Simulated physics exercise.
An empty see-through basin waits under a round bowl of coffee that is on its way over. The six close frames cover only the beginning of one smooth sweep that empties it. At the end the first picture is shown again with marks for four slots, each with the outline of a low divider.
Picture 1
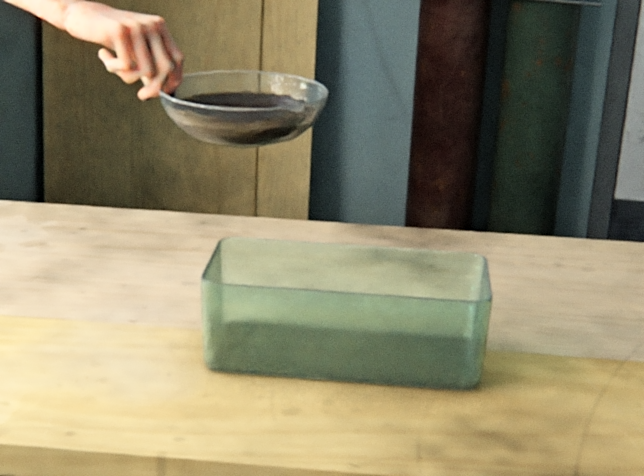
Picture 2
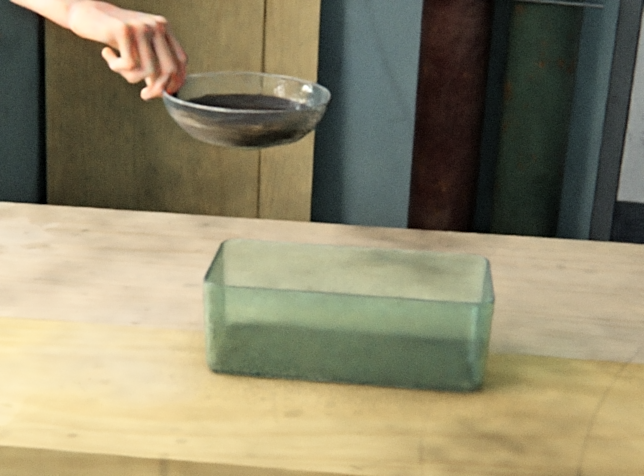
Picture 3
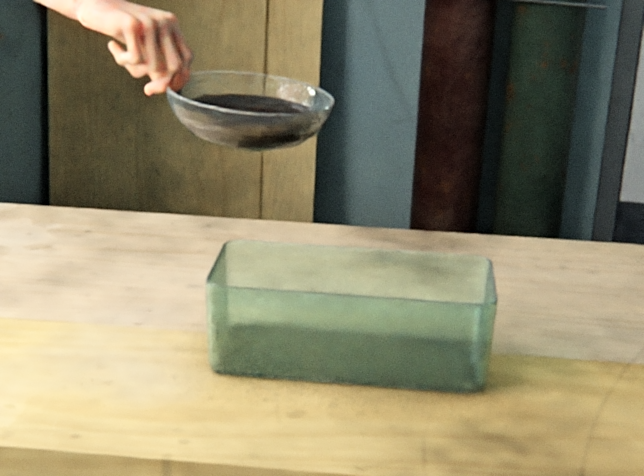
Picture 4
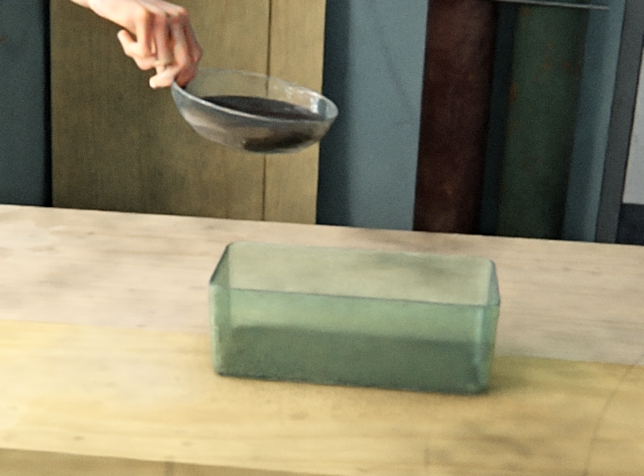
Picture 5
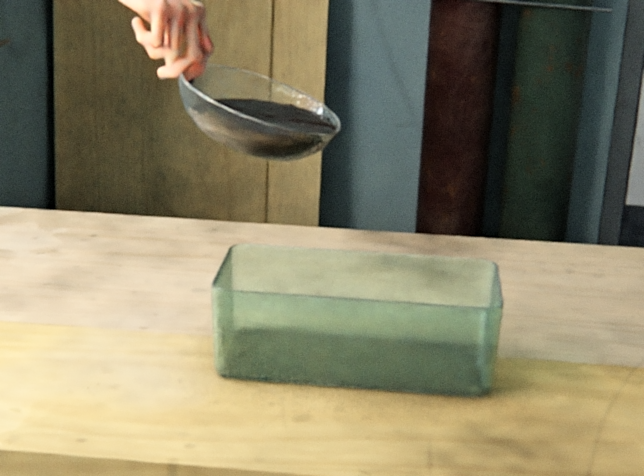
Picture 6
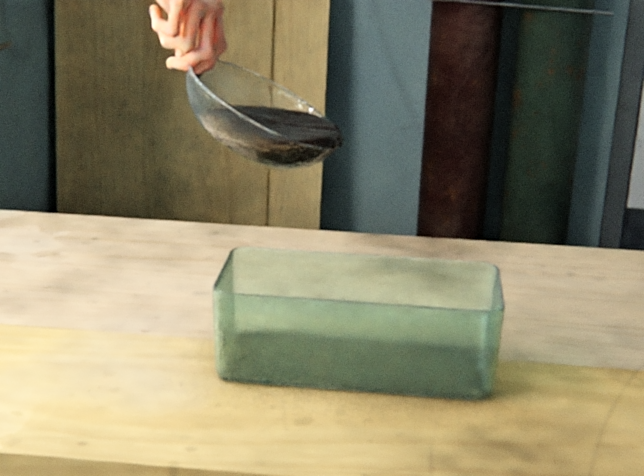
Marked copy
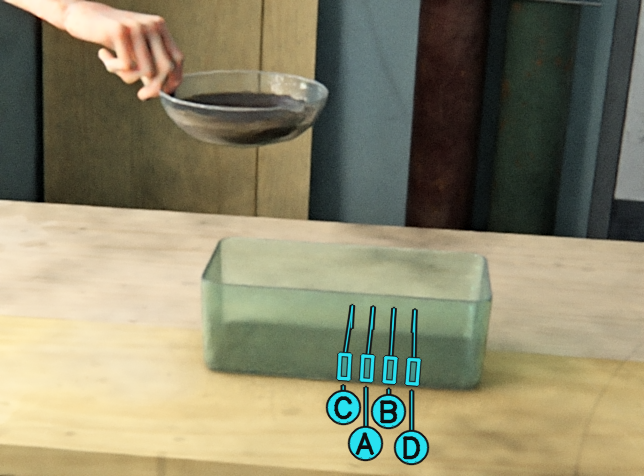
We see a hand at the upper left holding a clear round bowl of dark liquid above a green see-through basin on a wooden table, then tilting it steadily down to the right until the liquid reaches the lip.
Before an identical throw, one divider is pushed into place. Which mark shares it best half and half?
Go for A.
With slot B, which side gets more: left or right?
More ends on the left.
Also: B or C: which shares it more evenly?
It is C.
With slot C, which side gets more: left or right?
The right one.
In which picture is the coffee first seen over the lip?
Picture 6.
In cyan, A at (365, 387); B at (388, 389); C at (343, 385); D at (411, 391).
With A, about 54 % ends left of the wall and 45 % right of it.
With B, about 84 % ends left of the wall and 13 % right of it; 3 % is lost outside.
With C, about 33 % ends left of the wall and 66 % right of it.
With D, about 82 % ends left of the wall and 15 % right of it; 3 % is lost outside.
